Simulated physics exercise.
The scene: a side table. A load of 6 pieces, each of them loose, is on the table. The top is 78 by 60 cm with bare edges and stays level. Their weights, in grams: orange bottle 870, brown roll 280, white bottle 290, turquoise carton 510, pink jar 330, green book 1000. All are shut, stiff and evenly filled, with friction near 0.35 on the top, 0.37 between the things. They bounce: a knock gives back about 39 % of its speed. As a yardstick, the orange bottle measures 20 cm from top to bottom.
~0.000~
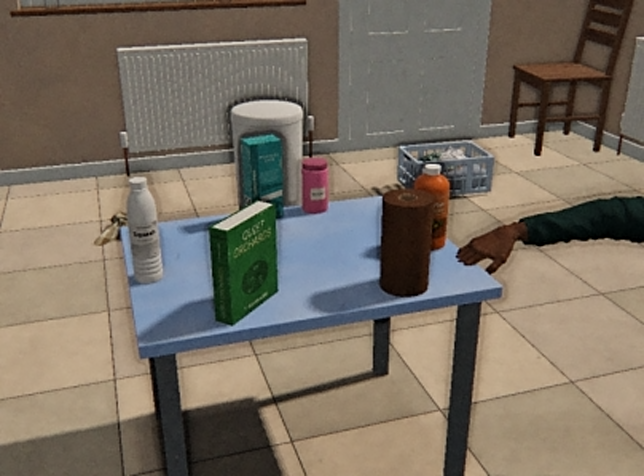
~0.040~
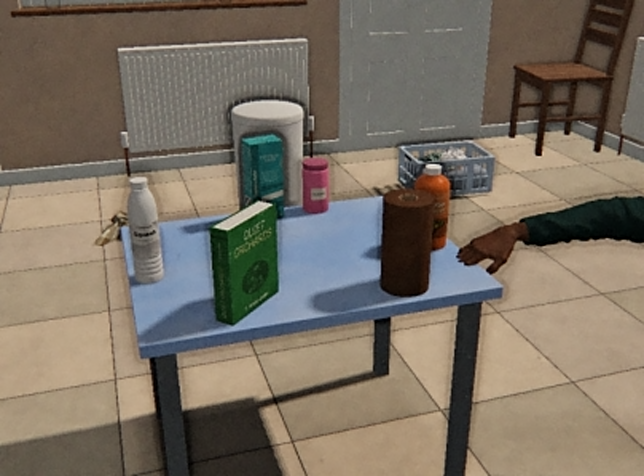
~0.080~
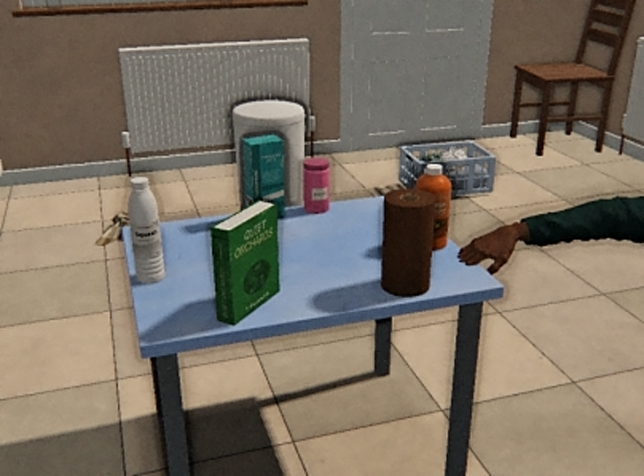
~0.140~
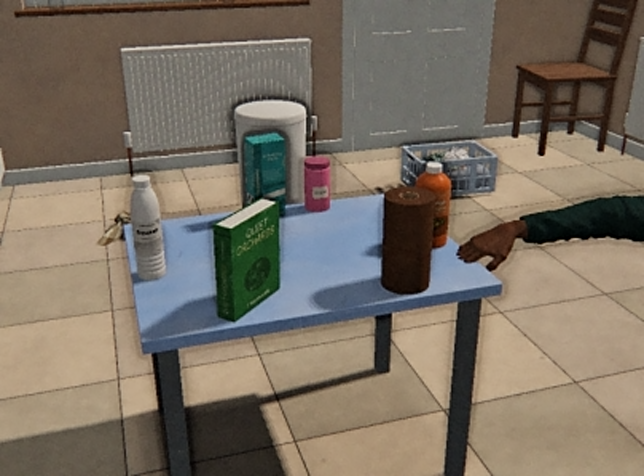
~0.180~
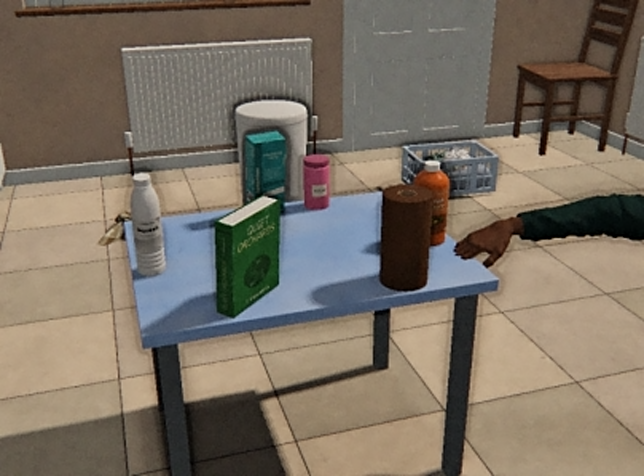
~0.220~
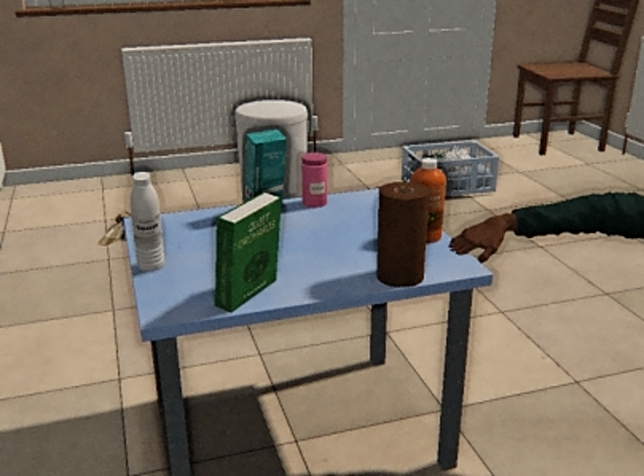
We see a hand in a dark green sleeve resting at the right edge of a blue side table holding a green book, a brown roll, bottles, a carton and a jar, as the table slowly shifts slightly away, its items still standing.
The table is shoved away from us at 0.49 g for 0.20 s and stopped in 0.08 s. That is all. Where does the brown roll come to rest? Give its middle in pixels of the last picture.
The brown roll comes to rest near (383, 216).
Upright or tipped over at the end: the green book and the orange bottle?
The green book falls over; the orange bottle stays upright.
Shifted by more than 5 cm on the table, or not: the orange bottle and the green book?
The orange bottle stays put; the green book leaves its spot.
Around 0.42 s, table 13 cm from its start; turquoise carton at 33° to upright; green book at 12° to upright; white bottle at 11° to upright.
Around 0.82 s, table 13 cm from its start; brown roll shifted 2 cm near (383, 216); turquoise carton on its side; white bottle at 42° to upright.
Finally (1.7 s), on their side or leaning hard on the table, white bottle, turquoise carton and green book; the other 3 still in place (within 5 cm). Final places as that camera would see them, brown roll near (383, 216).
